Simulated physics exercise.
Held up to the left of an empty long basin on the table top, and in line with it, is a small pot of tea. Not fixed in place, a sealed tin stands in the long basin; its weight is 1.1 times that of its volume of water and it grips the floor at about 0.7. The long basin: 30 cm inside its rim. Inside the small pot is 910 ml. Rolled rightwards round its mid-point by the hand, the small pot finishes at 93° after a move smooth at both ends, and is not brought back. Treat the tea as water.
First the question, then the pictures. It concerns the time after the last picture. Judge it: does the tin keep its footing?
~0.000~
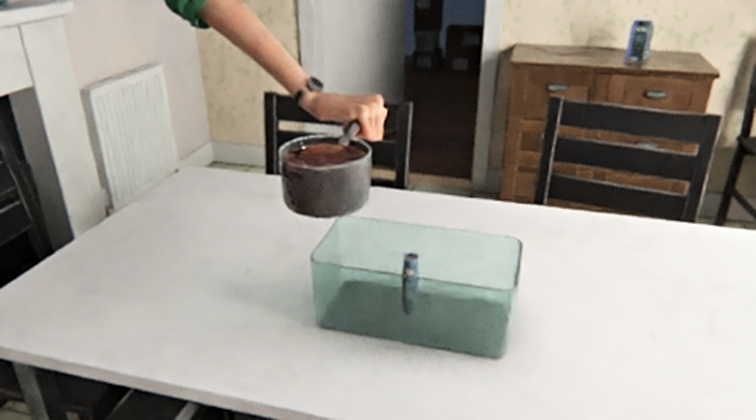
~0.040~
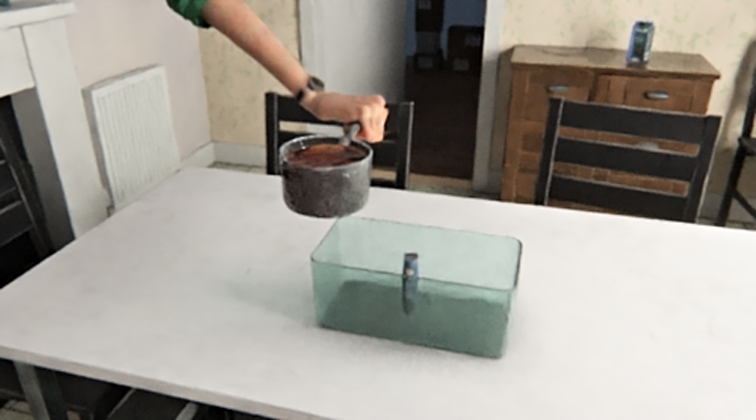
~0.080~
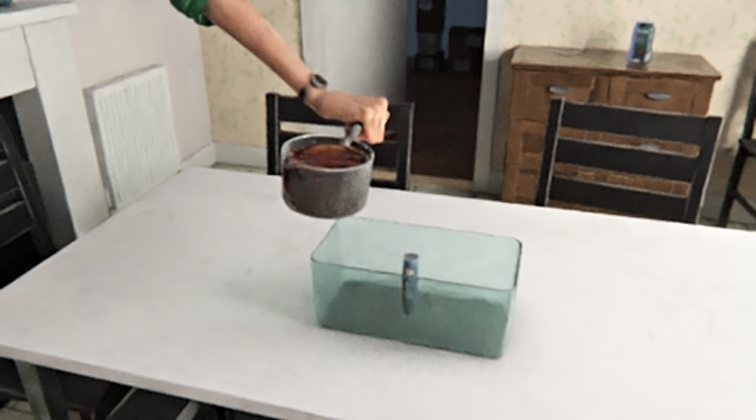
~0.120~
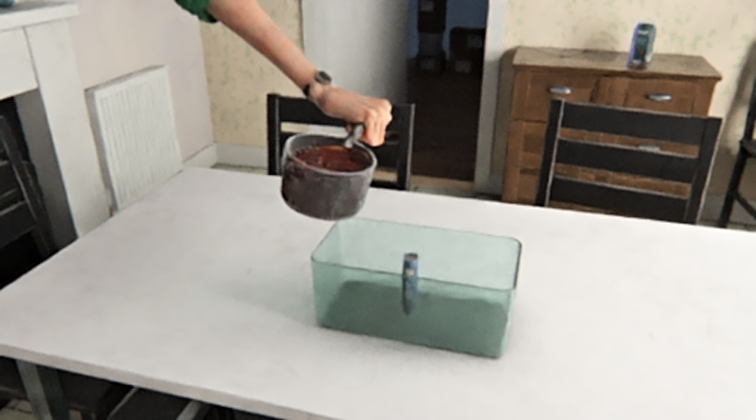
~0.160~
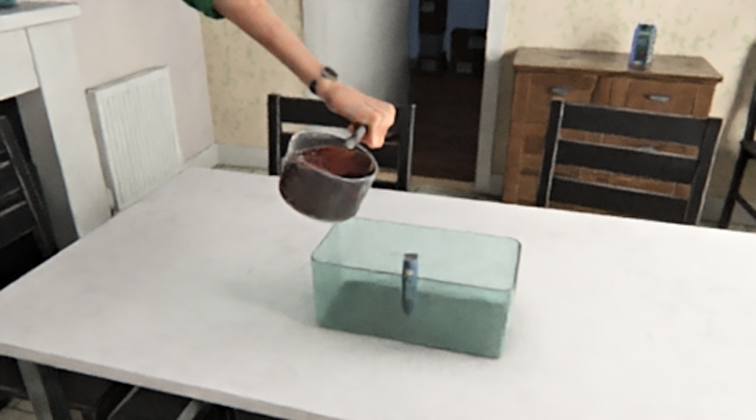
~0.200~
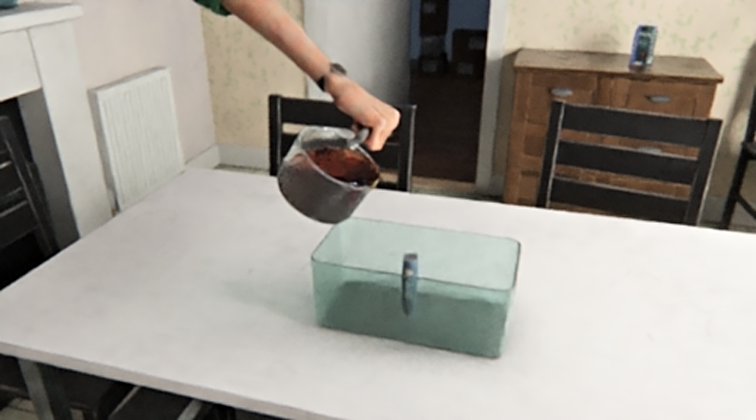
No, it tips over.
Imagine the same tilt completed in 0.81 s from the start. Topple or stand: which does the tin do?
Tips over.
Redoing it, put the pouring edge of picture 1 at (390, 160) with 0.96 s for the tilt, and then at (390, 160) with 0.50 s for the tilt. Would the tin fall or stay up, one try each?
Trial 1 - tin stays standing; trial 2 - tin stays standing.
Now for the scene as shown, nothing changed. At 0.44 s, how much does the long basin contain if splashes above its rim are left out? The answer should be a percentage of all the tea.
About 28 per cent.
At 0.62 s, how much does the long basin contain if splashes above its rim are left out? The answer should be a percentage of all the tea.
Looks like about 80 % of the whole amount.
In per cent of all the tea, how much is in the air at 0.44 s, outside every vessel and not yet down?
Some 32 % is the figure.
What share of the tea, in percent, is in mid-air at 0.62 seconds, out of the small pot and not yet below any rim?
Close to 7 per cent.
By 0.44 s the tilt is 90° and 41 per cent is still to pour; the tin stands where it began.
By 0.62 s the tilt is 93° and 14 per cent is still to pour; the tin leans 17°.
By 0.80 s the tilt is 93° and 5 per cent is still to pour; the tin lies on its side.
By 1.00 s the tilt is 93° and 2 per cent is still to pour; the tin lies on its side.
At rest the tin lies on its side.
